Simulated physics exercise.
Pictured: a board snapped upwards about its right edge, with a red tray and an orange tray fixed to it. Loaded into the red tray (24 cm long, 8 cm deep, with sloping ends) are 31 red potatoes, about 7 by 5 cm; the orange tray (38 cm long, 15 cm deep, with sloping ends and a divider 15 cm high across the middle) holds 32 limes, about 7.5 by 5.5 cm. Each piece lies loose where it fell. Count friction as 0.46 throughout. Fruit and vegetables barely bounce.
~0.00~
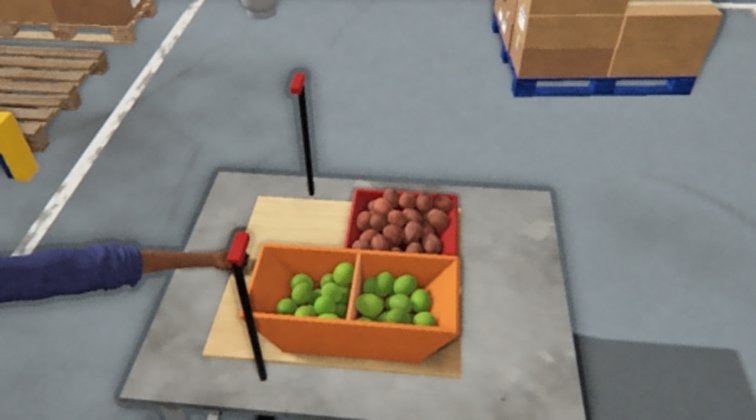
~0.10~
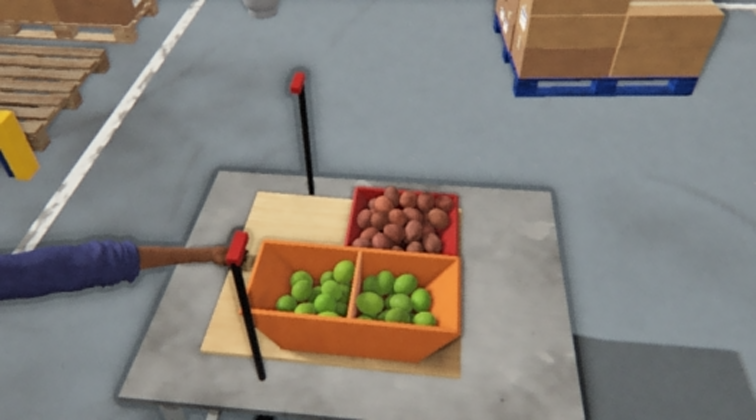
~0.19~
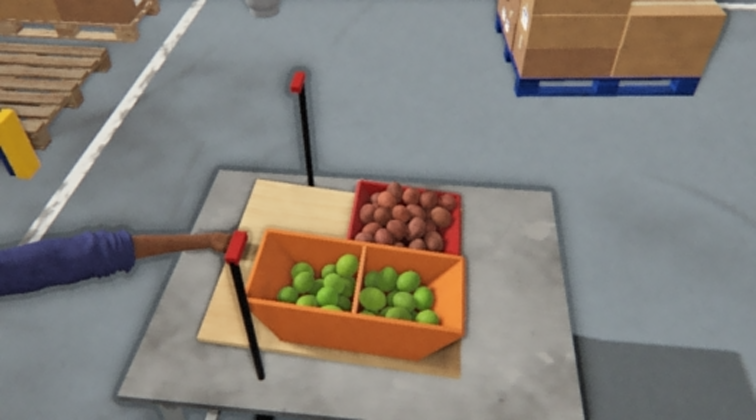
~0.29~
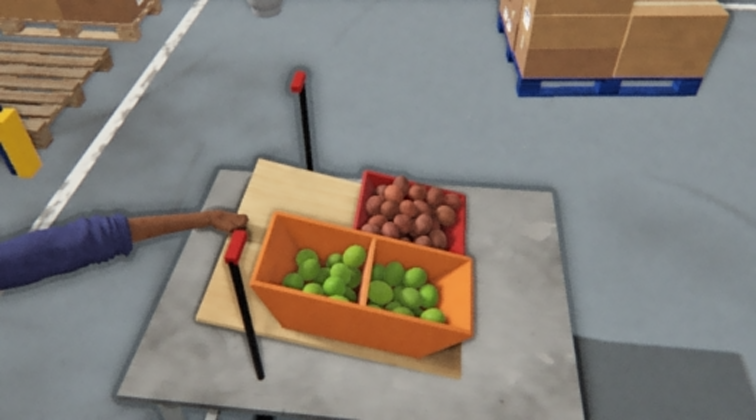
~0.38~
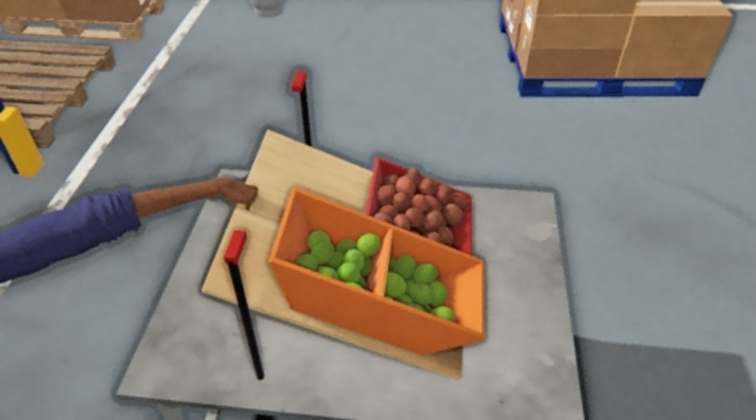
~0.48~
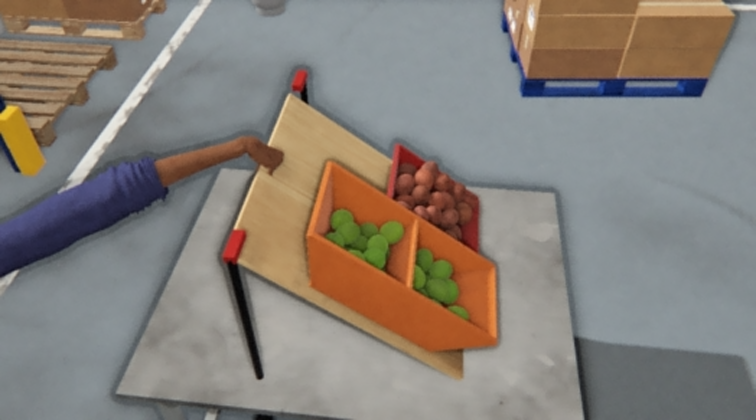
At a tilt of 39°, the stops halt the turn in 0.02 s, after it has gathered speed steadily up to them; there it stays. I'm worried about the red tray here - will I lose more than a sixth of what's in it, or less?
Its loss tops a sixth.
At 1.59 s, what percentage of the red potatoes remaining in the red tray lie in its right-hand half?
80 per cent or so.
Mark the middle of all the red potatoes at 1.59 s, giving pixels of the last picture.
Around (458, 224).
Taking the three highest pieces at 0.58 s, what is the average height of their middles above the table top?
Roughly 44 centimetres.
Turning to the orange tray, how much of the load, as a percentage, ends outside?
Orange tray: 5% lost.
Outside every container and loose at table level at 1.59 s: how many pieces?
The number is some 8.
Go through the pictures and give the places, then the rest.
In the first picture (each is followed by its nearest rim corner in this view), red tray (its farthest corner), (357, 190); orange tray, (456, 331); 0° from level; none out.
Red tray, (358, 188); orange tray, (457, 331); 1° from level, in the second picture.
Red tray, (361, 181); orange tray, (461, 331); 6° from level, in the third picture.
Red tray, (367, 172); orange tray, (470, 332); 13° from level, in the fourth picture.
Red tray, (379, 159); orange tray, (482, 335); 23° from level, in the fifth picture.
Red tray, (400, 145); orange tray, (496, 340); 37° from level; none out, in the sixth picture.
After 0.48 s, the board meets the red stops.
After 0.58 s, tilt 39°; red tray 31 in, 0 out and orange tray 32 in, 0 out.
After 0.72 s, tilt 39°; red tray 30 in, 1 out and orange tray 32 in, 0 out.
After 0.98 s, tilt 39°; red tray 24 in, 7 out and orange tray 32 in, 0 out.
When it is over (at 1.59 s), red tray 22 in, 9 out and orange tray 30 in, 2 out. Asked share, 9 of 31, 29 per cent.
